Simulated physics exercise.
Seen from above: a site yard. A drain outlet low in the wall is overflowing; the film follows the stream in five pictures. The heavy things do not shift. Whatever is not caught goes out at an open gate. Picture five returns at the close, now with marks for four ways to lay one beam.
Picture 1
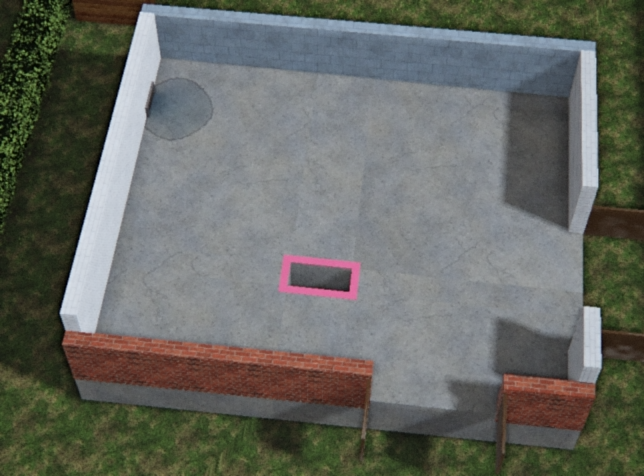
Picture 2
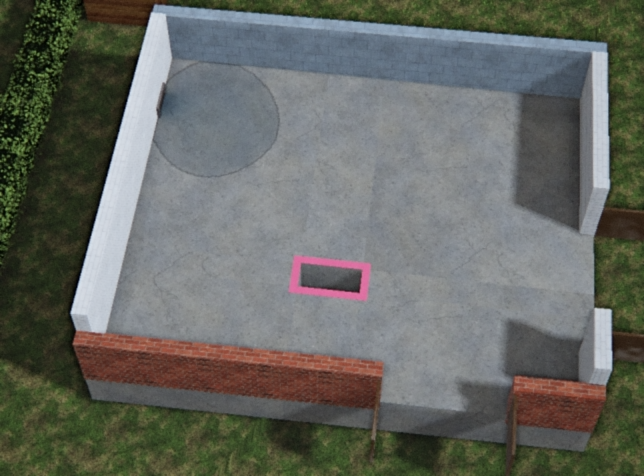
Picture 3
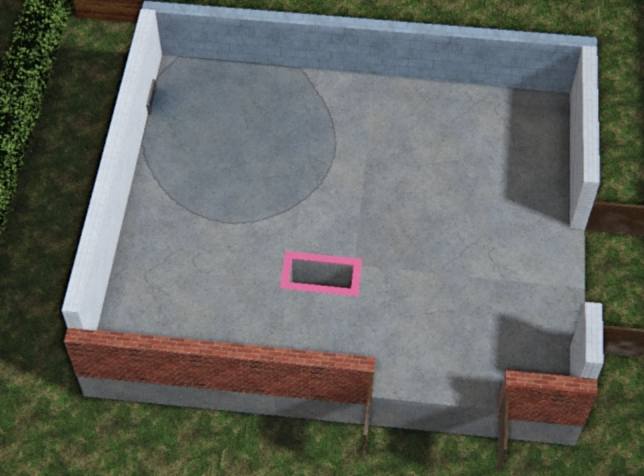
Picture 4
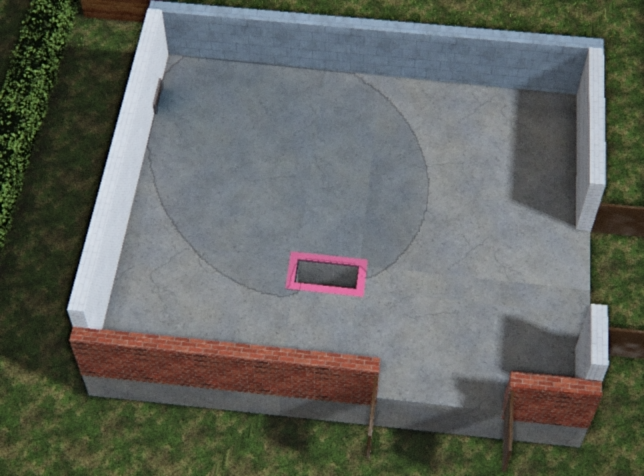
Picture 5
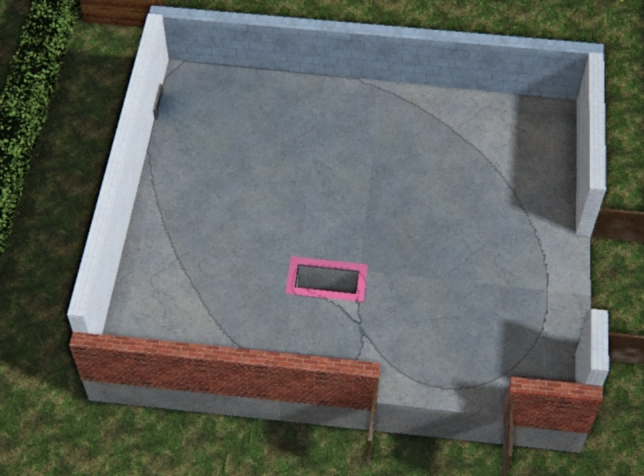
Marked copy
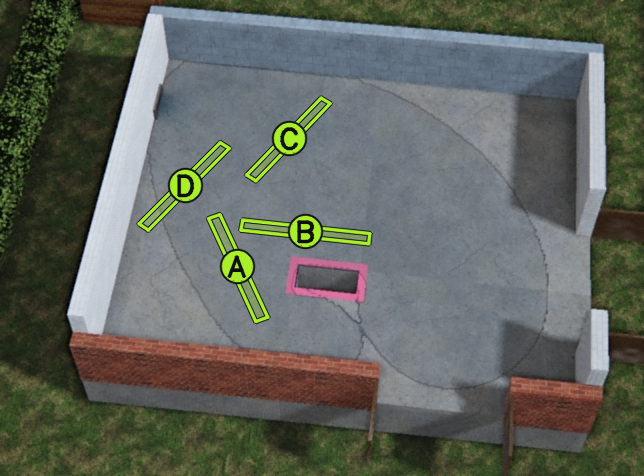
Water spreads from the upper left across a walled yard and around a pink-edged gully.
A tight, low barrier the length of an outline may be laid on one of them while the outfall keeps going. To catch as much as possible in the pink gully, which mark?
Choose A.
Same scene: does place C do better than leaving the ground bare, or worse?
It is worse.
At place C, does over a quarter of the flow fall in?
No, it does not.
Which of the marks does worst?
B it is.
In lime, A from (214, 216) to (261, 319); B from (241, 225) to (369, 238); C from (251, 177) to (325, 100); D from (143, 226) to (224, 145).
For place A, about 26 % of the stream goes into the pink gully, about 74 % out by the gates.
For place B, about 2 % of the stream goes into the pink gully, about 98 % out by the gates.
For place C, about 13 % of the stream goes into the pink gully, about 87 % out by the gates.
For place D, about 11 % of the stream goes into the pink gully, about 89 % out by the gates.
